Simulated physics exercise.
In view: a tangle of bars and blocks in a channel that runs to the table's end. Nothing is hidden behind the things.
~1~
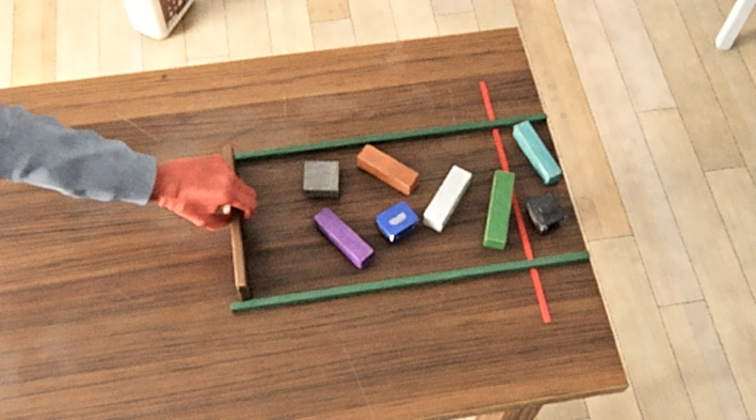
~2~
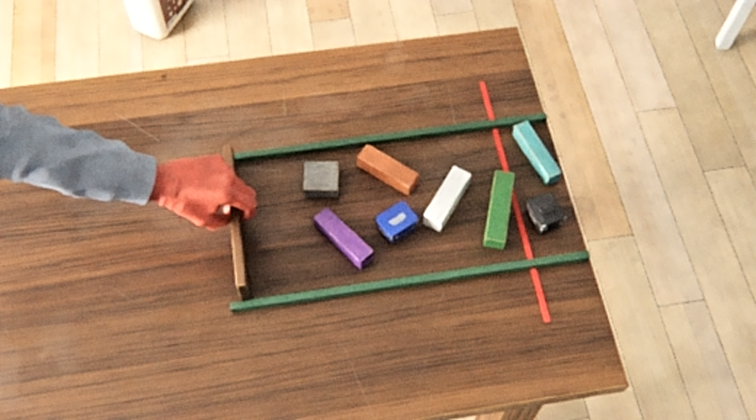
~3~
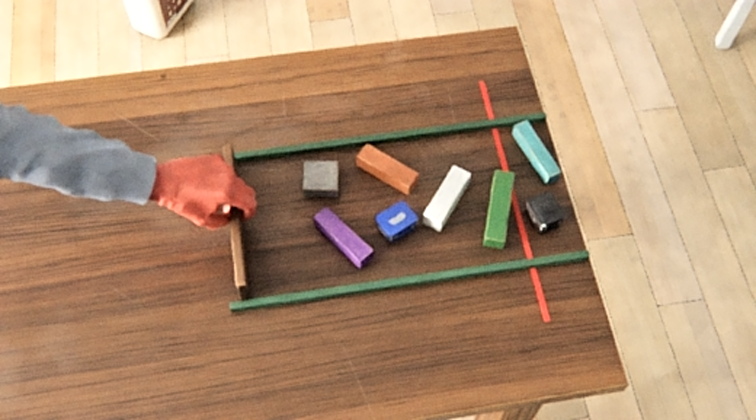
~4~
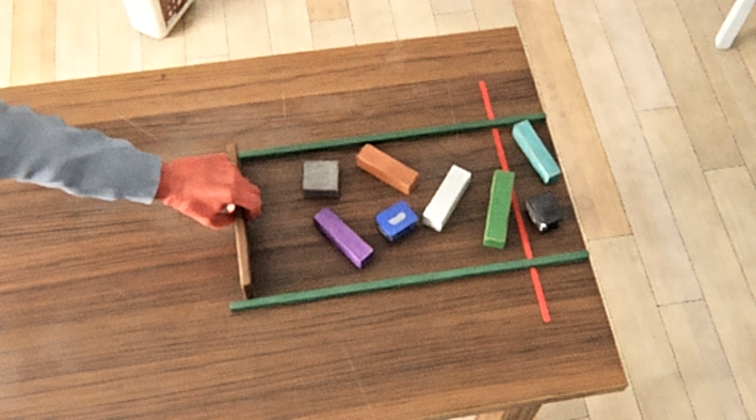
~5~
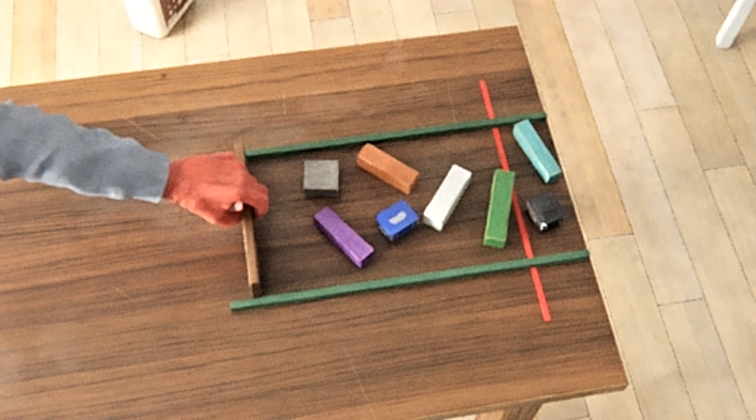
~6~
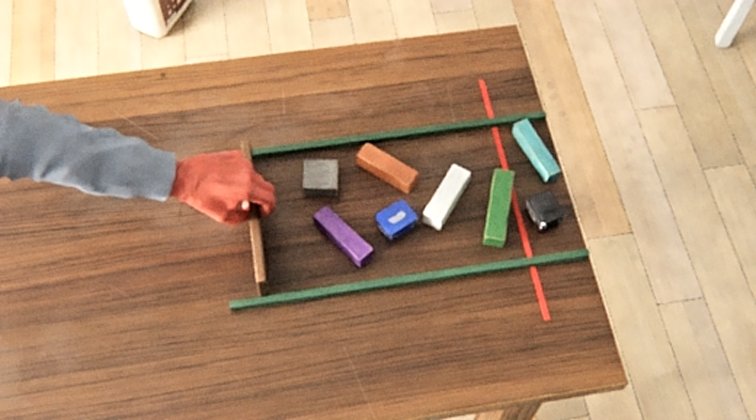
The clip opens on a wooden table where a red-gloved hand holds a wooden board upright across a channel between two green strips, with scattered colourful bars and blocks and a red line beyond. The hand then slides the board slightly right, while the pieces stay essentially still.
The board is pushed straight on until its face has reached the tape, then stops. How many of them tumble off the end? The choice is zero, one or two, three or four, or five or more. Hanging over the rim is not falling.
As it turns out, the number that fall off is three or four.
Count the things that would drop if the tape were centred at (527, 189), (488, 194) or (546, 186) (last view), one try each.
The counts: 5, 1 and 6.
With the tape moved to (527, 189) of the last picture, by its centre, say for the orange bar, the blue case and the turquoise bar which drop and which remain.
The orange bar is lost; the blue case does not fall; the turquoise bar goes over.
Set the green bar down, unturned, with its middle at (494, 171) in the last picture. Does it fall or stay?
Then it drops off.
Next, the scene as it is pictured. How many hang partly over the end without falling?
Overhanging: 0.
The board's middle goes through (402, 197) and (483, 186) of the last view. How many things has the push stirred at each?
By then 5, and 8.
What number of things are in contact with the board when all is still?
The number is 2.
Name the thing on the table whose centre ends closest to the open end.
Foremost is the orange bar.
A little later, none off yet; turquoise bar at rest near (536, 151); black case at rest near (544, 212); green bar at rest near (499, 207).
Next, none off yet; turquoise bar shifted a little near (545, 148); black case shifted about its own width near (581, 209); green bar shifted about its own width near (554, 201).
When it is over, the number that fall off is three or four; down, white bar, green bar, black case and turquoise bar.
